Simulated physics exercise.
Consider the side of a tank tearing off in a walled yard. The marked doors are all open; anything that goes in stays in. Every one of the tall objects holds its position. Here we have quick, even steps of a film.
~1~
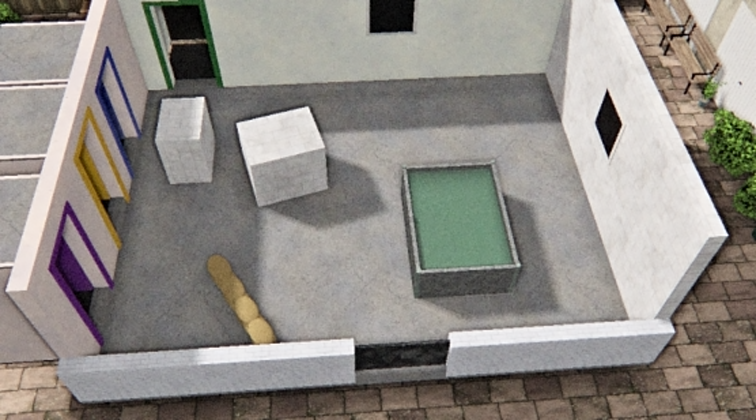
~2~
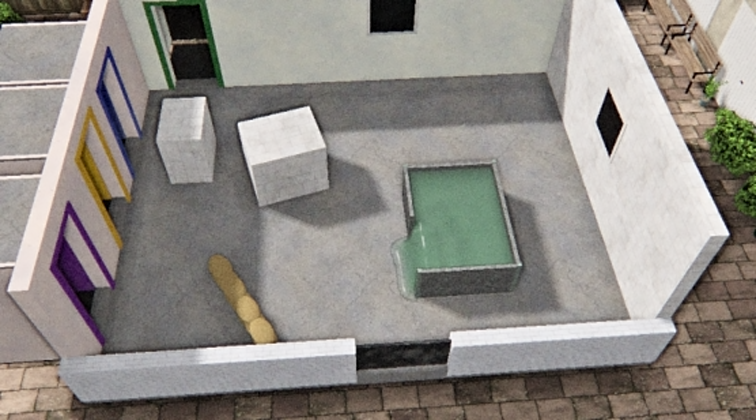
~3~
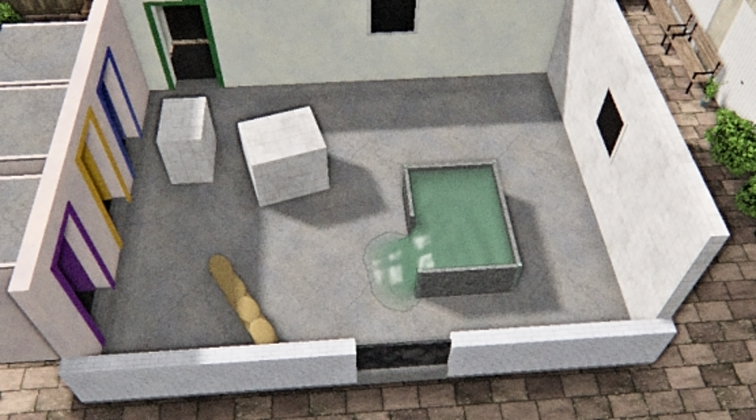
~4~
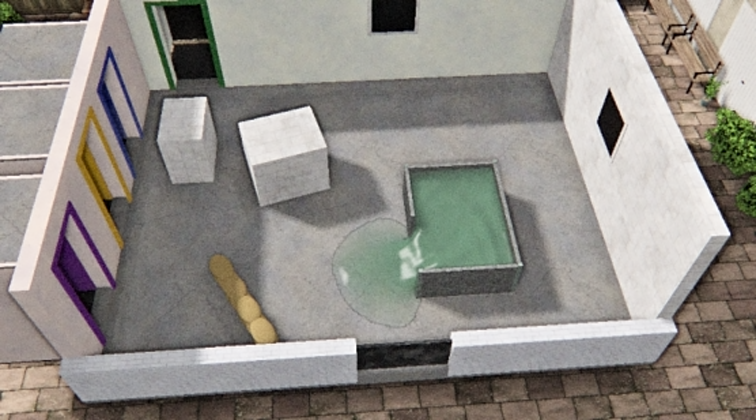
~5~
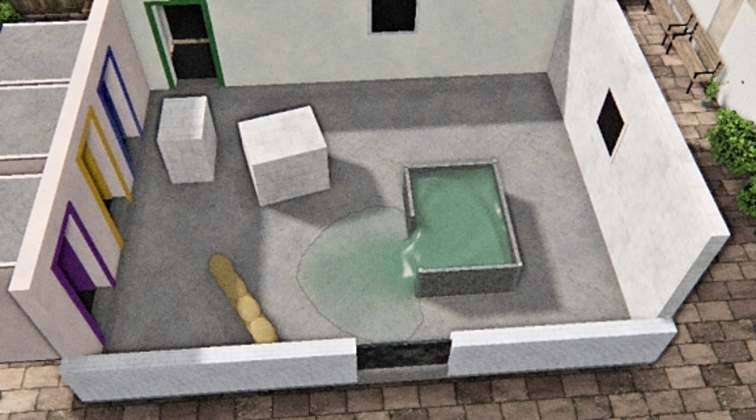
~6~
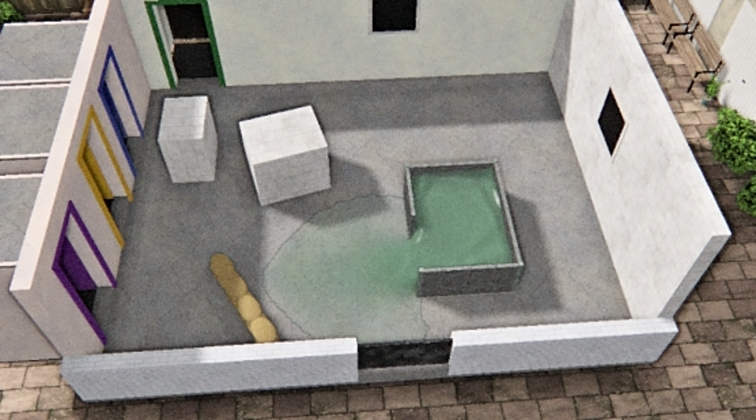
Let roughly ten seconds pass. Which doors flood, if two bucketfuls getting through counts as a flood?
The yellow door does not flood; the blue door does not flood; the green door floods; the purple door does not flood.
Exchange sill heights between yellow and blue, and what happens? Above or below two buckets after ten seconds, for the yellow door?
After the swap, yellow door ends up over.
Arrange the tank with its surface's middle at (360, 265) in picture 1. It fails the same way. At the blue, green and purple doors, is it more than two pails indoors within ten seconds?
Well, the blue door remains below, the green door tops the threshold, and the purple door tops the threshold.
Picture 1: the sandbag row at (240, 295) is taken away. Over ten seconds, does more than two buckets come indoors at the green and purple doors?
As I see it, green door rises above and purple door rises above.
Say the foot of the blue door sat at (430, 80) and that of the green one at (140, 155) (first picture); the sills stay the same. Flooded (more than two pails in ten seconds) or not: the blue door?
Note - blue door: Comes out below.
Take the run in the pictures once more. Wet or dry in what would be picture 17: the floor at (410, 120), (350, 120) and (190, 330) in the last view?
Result, as listed: Not wetted / not wetted / wetted.
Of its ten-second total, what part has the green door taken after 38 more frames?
Working it through, I arrive at 45 %.
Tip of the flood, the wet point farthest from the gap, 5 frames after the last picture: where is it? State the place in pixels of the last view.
The flood front should get to about (165, 246).
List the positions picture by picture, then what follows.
In the first frame, the water tank at (457, 217) is whole and still.
In the second frame, the front is at (401, 242), out from the gap at (416, 261).
In the third frame, water pours out at (416, 261) and has run to (371, 250).
In the fourth frame, water pours out at (416, 262) and has run to (337, 263).
In the fifth frame, water pours out at (416, 261) and has run to (305, 265).
In the sixth frame, the front is at (269, 285), out from the gap at (417, 261).
A moment on, water covers 20 % of the floor; the yellow door not reached, the blue door not reached, the green door not reached, the purple door not reached.
Next, water covers 30 % of the floor; the yellow door wet at the sill, nothing in, the blue door not reached, the green door not reached, the purple door not reached.
Then, water covers 40 % of the floor; the yellow door under two buckets in, the blue door under two buckets in, the green door not reached, the purple door under two buckets in.
Later, water covers 60 % of the floor; the yellow door under two buckets in, the blue door under two buckets in, the green door over two buckets in, the purple door under two buckets in.
In the end, water covers 80 % of the floor; the yellow door under two buckets in, the blue door under two buckets in, the green door over two buckets in, the purple door under two buckets in.
